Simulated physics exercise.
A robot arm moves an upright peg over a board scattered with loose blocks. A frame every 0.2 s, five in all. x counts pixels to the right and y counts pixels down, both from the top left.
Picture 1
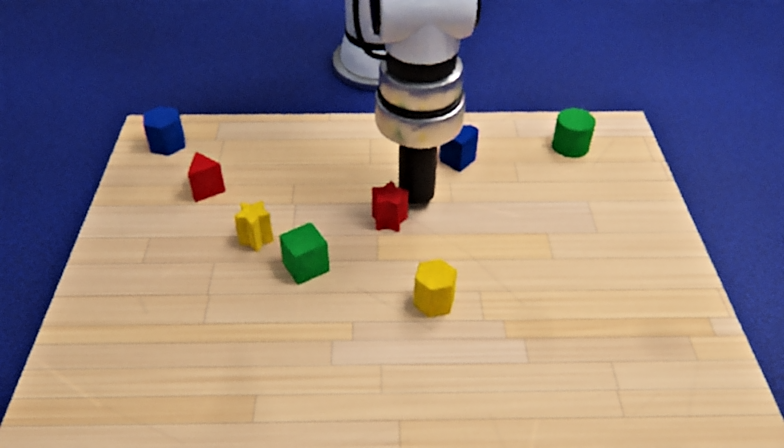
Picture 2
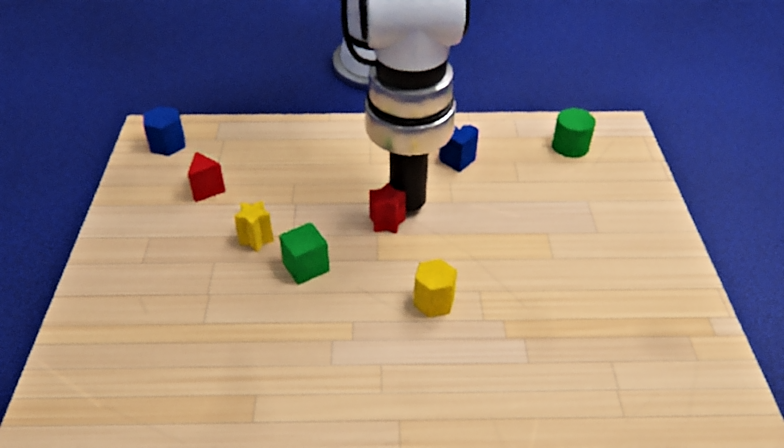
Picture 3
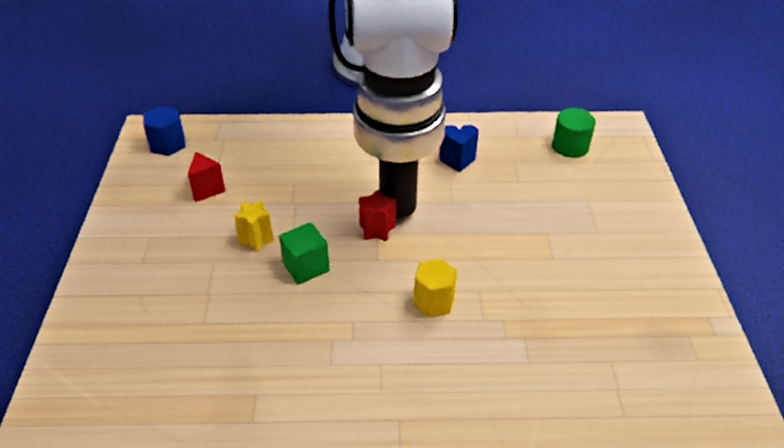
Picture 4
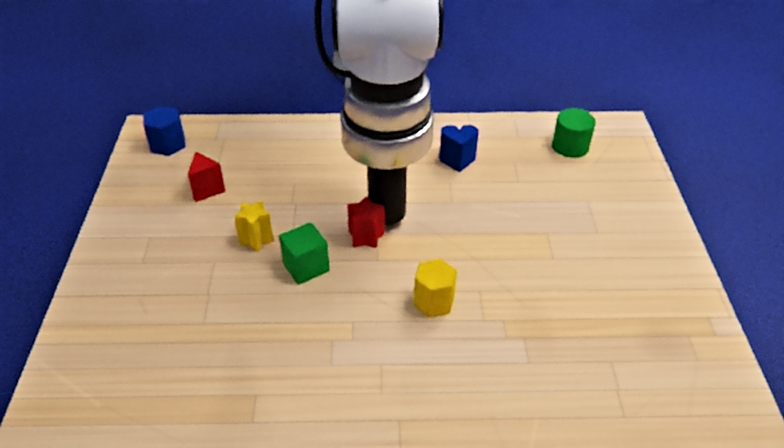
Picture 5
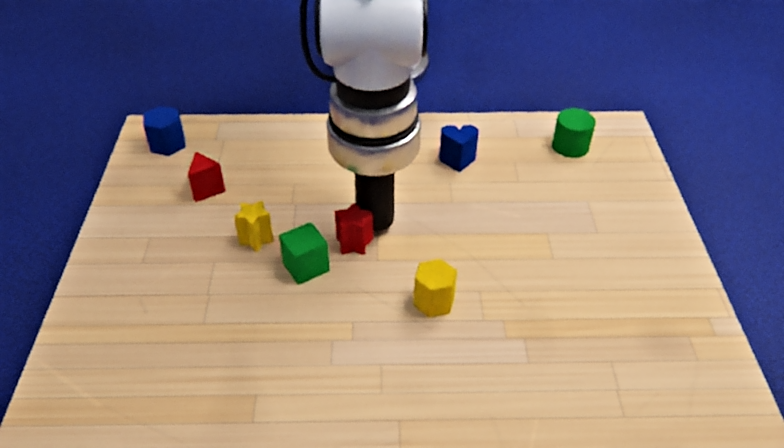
To begin with, a robot arm holds its black peg just right of a red star on a wooden board scattered with colored blocks. The peg pushes the star a short way left and slightly toward the viewer, bringing it close beside the green block, while the other blocks stay still.
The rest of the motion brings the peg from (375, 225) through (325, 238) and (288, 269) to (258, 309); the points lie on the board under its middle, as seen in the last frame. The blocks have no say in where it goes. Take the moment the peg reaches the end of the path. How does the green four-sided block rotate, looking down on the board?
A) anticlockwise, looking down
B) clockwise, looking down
A (anticlockwise, looking down)
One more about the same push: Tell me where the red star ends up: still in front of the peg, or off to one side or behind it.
Once the path is finished, the red star still sits ahead of the peg.
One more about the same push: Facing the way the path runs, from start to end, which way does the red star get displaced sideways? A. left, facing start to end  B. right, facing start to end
A
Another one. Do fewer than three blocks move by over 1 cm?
That would be a yes.
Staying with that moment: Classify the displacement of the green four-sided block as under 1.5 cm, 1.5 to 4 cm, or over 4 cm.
It slides well over 4 cm.
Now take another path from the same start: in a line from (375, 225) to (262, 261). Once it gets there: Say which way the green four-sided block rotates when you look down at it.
Direction: Anticlockwise.
The first path, step by step. One third of the way, peg (323, 232); green four-sided block (286, 252), turned 15° anticlockwise; red star (314, 234), turned 30° anticlockwise.
Two thirds of the way, peg (286, 263); green four-sided block (255, 291), turned 25° anticlockwise; red star (281, 268), turned 40° anticlockwise.
At the end, peg (256, 302); yellow star still; green four-sided block (228, 338), turned 30° anticlockwise; red star (253, 310), turned 45° anticlockwise.
